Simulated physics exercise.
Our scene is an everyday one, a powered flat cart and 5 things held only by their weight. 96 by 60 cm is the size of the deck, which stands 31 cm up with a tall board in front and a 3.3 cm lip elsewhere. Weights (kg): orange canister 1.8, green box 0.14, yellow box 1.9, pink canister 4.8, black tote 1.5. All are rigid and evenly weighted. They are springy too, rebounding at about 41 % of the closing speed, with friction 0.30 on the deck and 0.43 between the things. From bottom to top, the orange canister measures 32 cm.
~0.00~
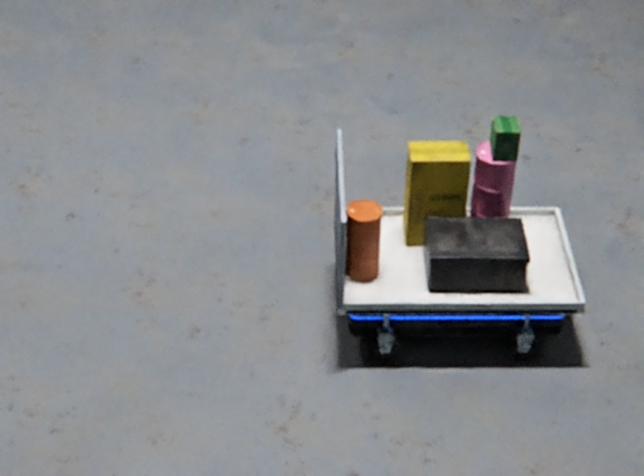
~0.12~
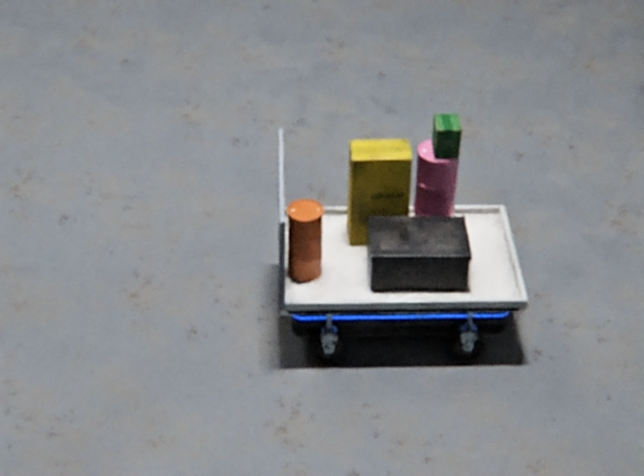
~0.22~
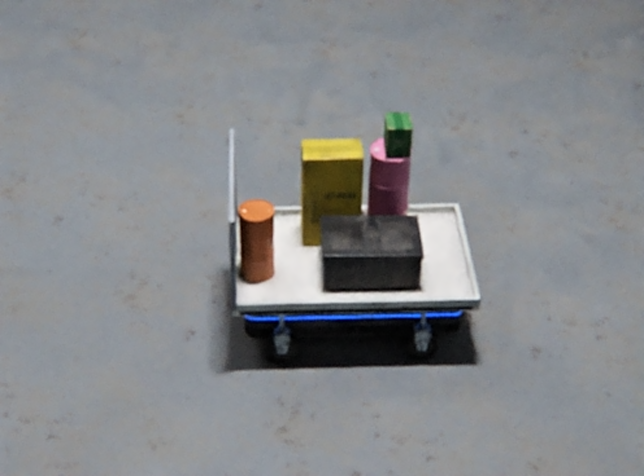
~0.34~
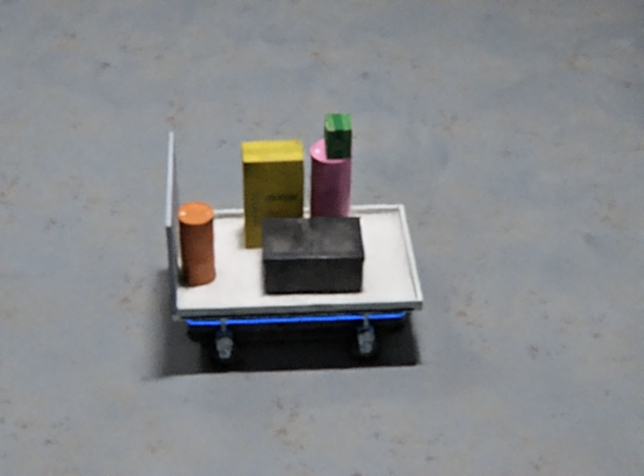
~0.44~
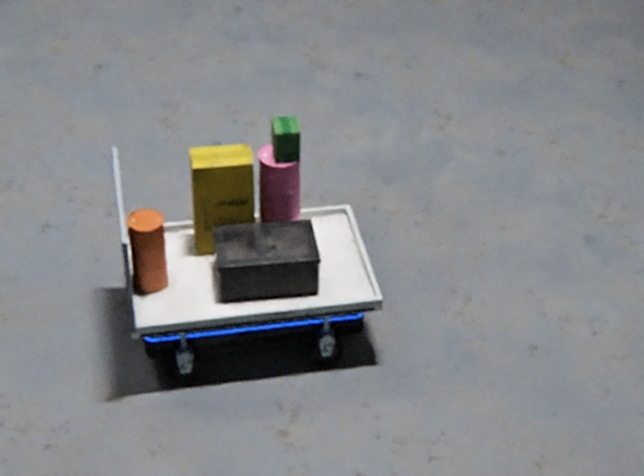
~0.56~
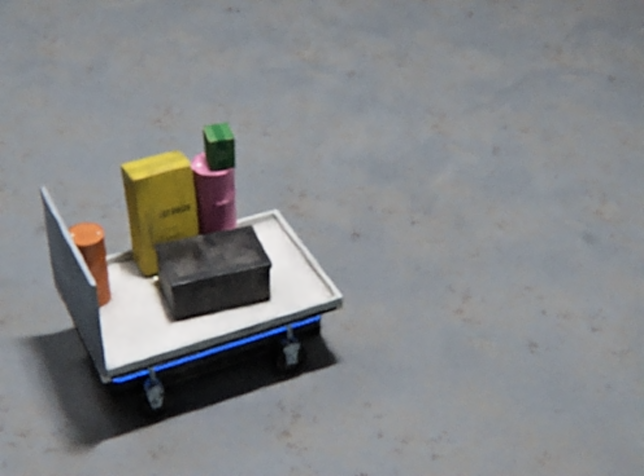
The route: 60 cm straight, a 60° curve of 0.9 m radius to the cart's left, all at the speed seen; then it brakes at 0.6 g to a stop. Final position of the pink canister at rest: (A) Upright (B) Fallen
B.
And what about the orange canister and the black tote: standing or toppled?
Well, the orange canister tumbles down, and the black tote holds steady.
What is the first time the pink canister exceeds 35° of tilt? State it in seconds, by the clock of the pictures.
Answer: Near 0.9 s.
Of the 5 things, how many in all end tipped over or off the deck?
4 of them.
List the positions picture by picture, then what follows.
Cart 0 cm along; pink canister (492, 194); orange canister (363, 241), in the first picture.
Cart 23 cm along; yellow box (379, 193); black tote (418, 253), in the second picture.
Cart 42 cm along; orange canister (257, 241); green box (398, 135), in the third picture.
Cart 65 cm along; yellow box (273, 195); black tote (312, 255), in the fourth picture.
Cart 84 cm along, turned 6°; orange canister (148, 252) moved 6 cm; green box (286, 140), in the fifth picture.
Cart 106 cm along, turned 20°; pink canister (215, 207) moved 4 cm; yellow box (162, 213) 7° off upright, in the sixth picture.
After 0.76 s, cart 144 cm along, turned 44°; green box and yellow box now off the deck; pink canister 18° off upright near (116, 244); orange canister 53° off upright.
After 1.06 s, cart 199 cm along, turned 60°; orange canister and pink canister now off the deck; black tote moved 9 cm.
After 1.26 s, cart 215 cm along, turned 60°; black tote moved 16 cm.
After 1.56 s, cart 215 cm along, turned 60°, stopped; black tote moved 33 cm.
In the end (2.0 s), off the deck and tipped over, orange canister, green box, yellow box and pink canister; not toppled but over 10 cm from the start, black tote.
